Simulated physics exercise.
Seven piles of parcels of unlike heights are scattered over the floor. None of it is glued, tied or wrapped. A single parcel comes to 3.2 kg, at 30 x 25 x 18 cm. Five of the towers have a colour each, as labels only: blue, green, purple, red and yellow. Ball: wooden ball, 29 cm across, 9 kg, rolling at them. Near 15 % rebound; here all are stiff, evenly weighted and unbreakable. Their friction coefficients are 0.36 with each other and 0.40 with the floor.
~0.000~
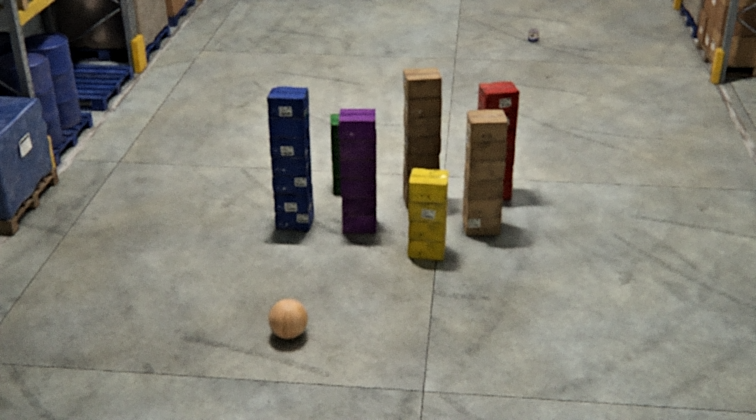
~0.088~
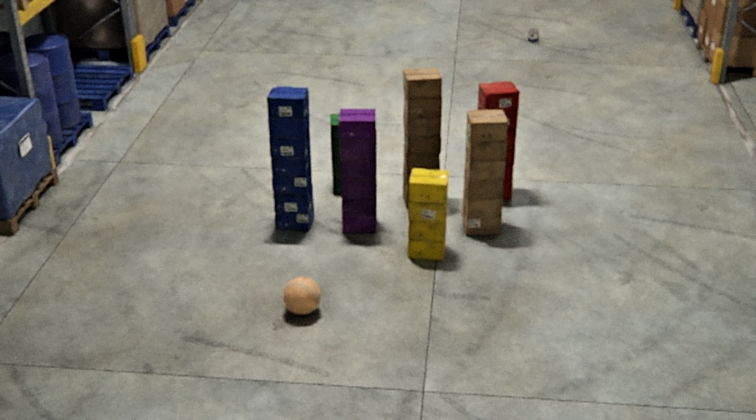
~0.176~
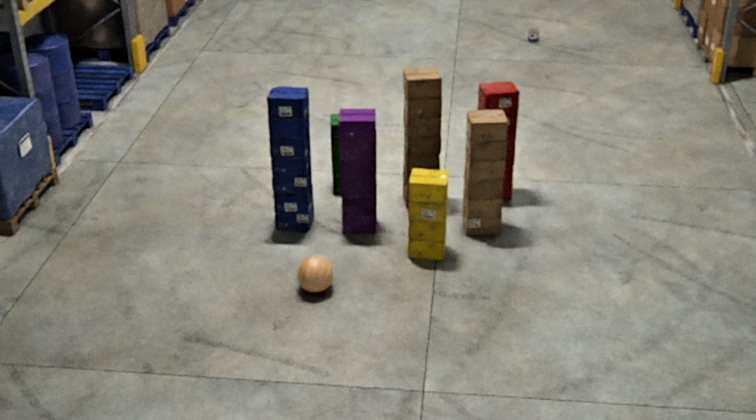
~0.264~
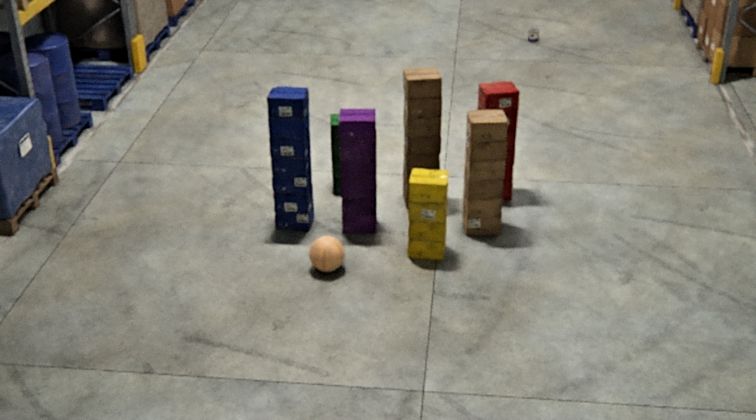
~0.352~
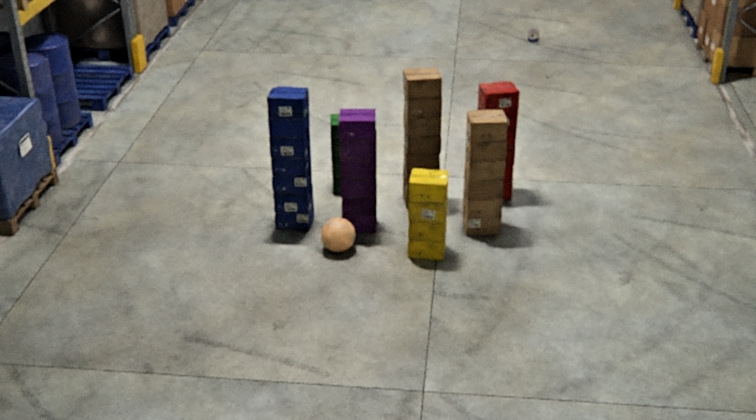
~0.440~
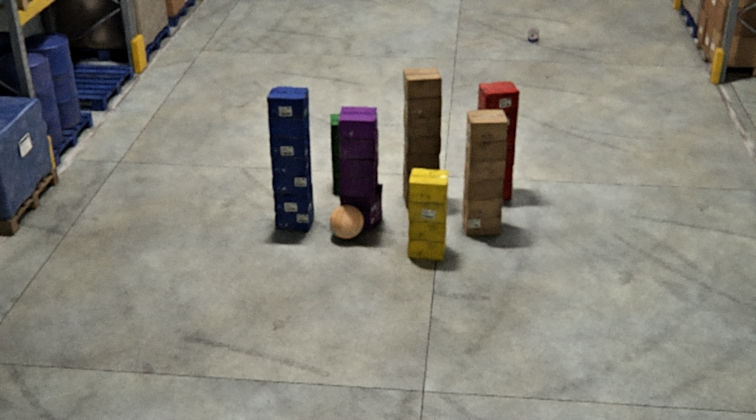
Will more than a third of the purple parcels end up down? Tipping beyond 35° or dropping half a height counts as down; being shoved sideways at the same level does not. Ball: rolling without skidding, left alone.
Yes.
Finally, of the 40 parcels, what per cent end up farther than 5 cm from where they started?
15 %.
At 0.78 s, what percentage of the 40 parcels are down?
0 per cent at that moment.
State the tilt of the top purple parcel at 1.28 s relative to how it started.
Near 70 degrees from how it began.
By 0.78 s, ball still moving; none of the 6 purple parcels down (0 of 40 in all colours); top purple parcel tilted 30°, 7 cm lower.
By 1.28 s, ball still moving; 4 of the 6 purple parcels down (4 of 40 in all colours); top purple parcel tilted 73°, 67 cm lower; top blue parcel moved 21 mm.
When it is over (2.1 s), ball rolling away; 4 of the 6 purple parcels down (4 of 40 in all colours); top purple parcel upside down; top blue parcel moved 22 mm. That is 67 per cent. In pixels of the last frame, middles, top purple parcel near (290, 252), top blue parcel near (286, 102).
